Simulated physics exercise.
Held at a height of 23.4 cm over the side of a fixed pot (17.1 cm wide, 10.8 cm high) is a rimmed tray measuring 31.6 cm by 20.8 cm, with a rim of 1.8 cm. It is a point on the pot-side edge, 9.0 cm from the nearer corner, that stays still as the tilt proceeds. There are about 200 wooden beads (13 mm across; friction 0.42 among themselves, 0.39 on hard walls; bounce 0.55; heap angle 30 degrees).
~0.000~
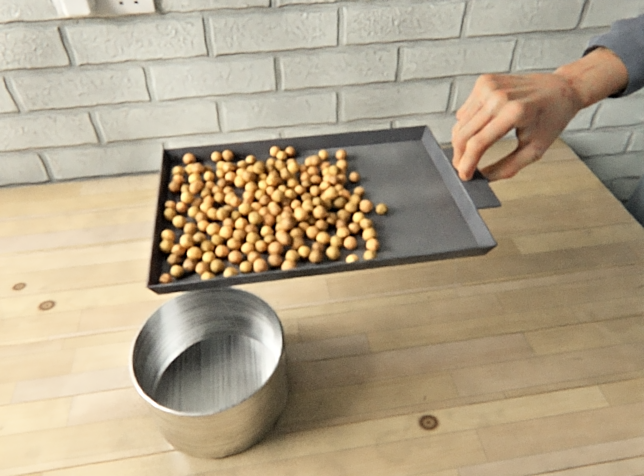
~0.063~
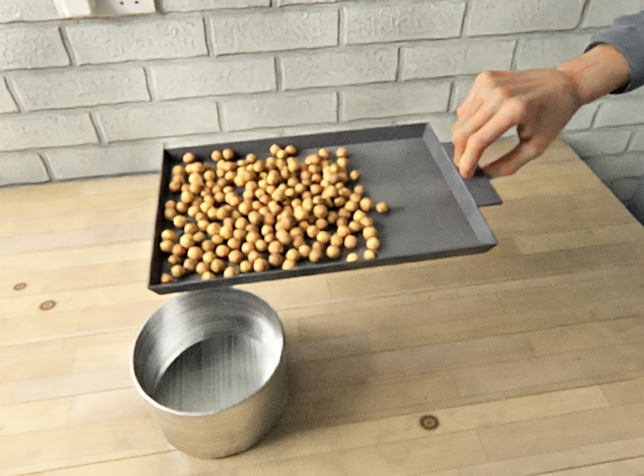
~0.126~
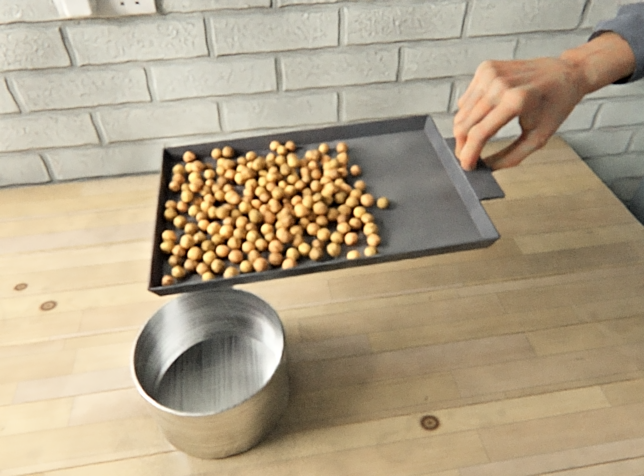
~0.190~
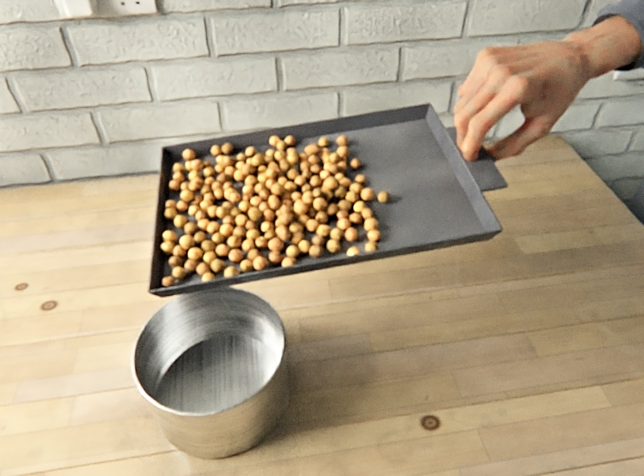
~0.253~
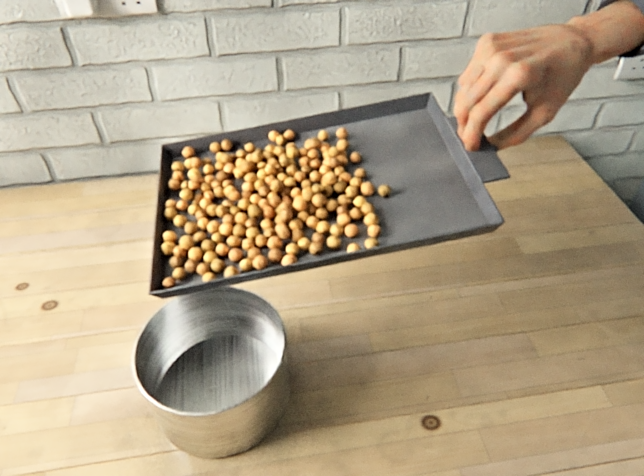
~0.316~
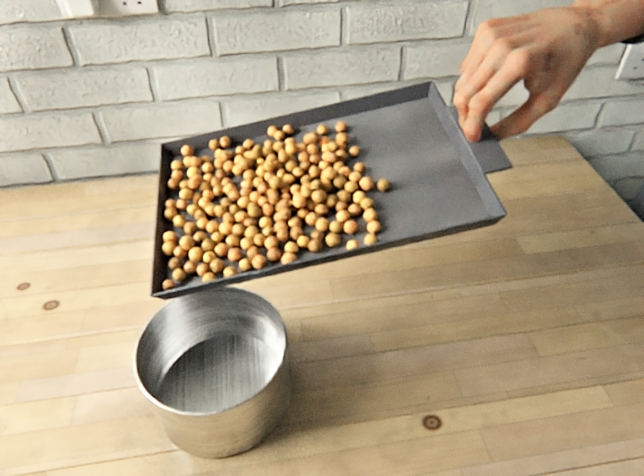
A hand gradually raises the right end of a dark tray of round wooden beads.
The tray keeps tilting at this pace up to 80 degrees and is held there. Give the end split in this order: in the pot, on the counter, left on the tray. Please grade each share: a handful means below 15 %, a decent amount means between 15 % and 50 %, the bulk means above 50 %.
Pot: The bulk, counter: A decent amount, left on the tray: A handful.
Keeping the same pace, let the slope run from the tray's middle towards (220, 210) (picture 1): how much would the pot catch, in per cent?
Around 10 percent of them.
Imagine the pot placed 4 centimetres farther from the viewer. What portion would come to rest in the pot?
Then close to 40 per cent.
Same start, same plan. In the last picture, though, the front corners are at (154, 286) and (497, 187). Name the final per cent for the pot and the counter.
Per cent by place - pot 25, counter 75.
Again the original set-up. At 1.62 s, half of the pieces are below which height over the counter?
I'd put it near 24 cm.
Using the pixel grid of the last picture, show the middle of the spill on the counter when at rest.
I'd put it near (72, 466).
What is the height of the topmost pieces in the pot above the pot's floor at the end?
Measured height: Approx. 3.0 cm.
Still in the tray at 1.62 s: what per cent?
75 %, give or take.
After 1.10 s, tilt 43 degrees; the tray holds 100 %, the pot 0 %.
After 1.62 s, tilt 65 degrees; the tray holds 75 %, the pot 5 %.
After 2.20 s, tilt 80 degrees; the tray holds 5 %, the pot 65 %.
In the end, at 3.2 s, pot 70 %, counter 30 %, tray 0 %.
